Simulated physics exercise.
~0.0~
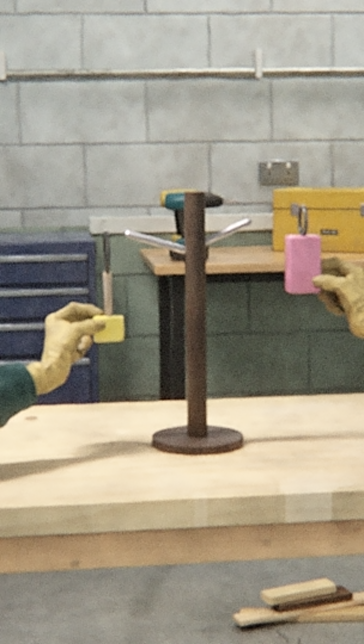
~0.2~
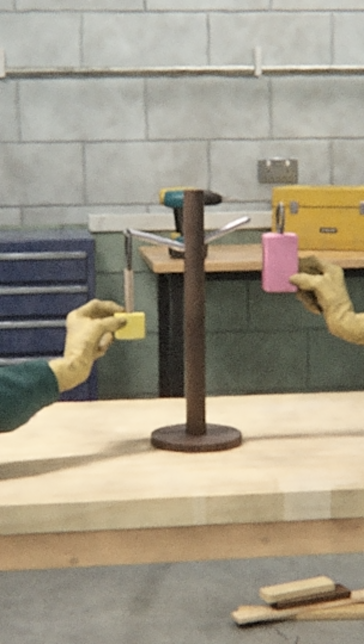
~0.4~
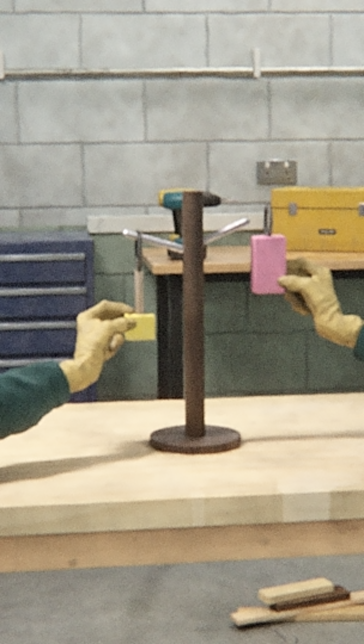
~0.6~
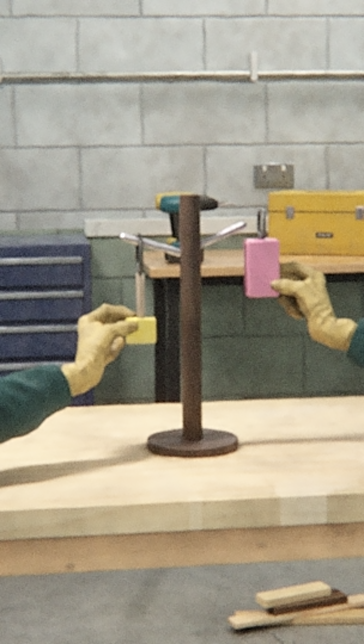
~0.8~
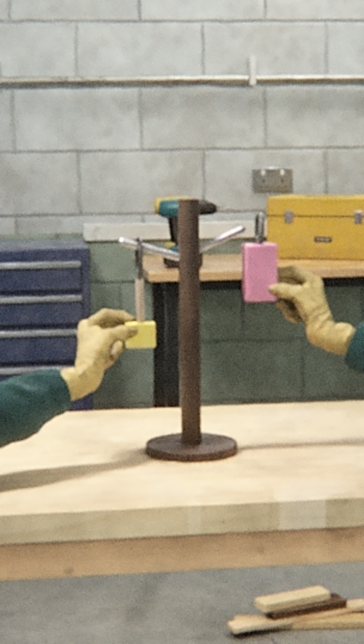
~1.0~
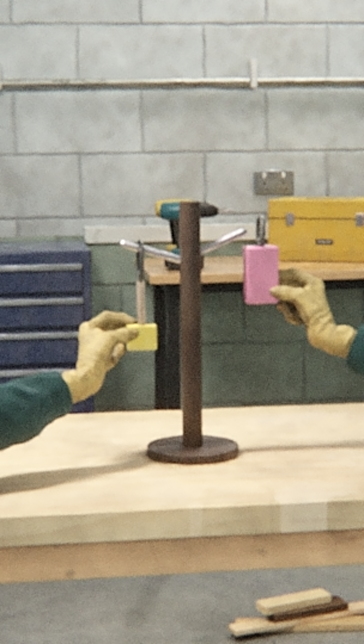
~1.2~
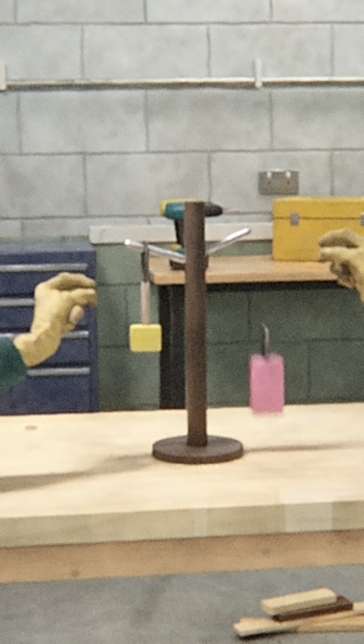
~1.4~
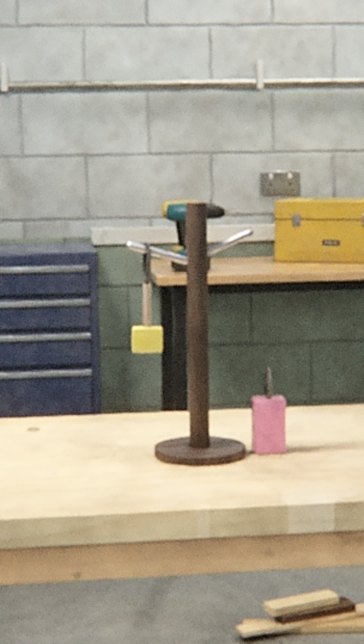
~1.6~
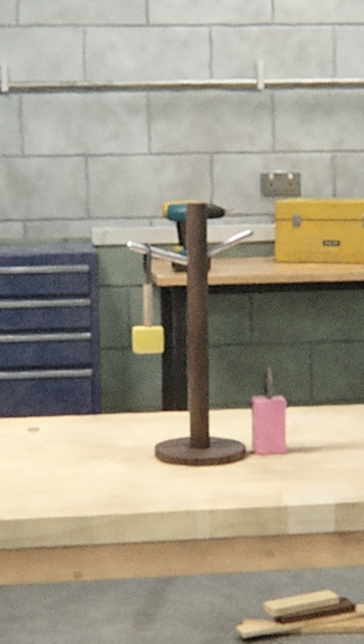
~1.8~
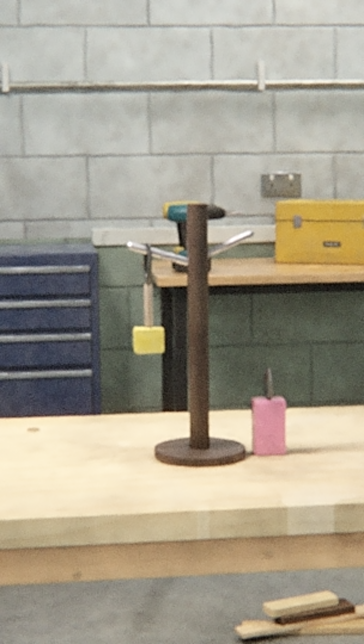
In this clip, two gloved hands bring a yellow brush and a pink pouch toward opposite sides of a dark peg stand on a workbench, then let go and withdraw; the yellow brush stays hanging on its peg, while the pink pouch drops and rests upright on the table.
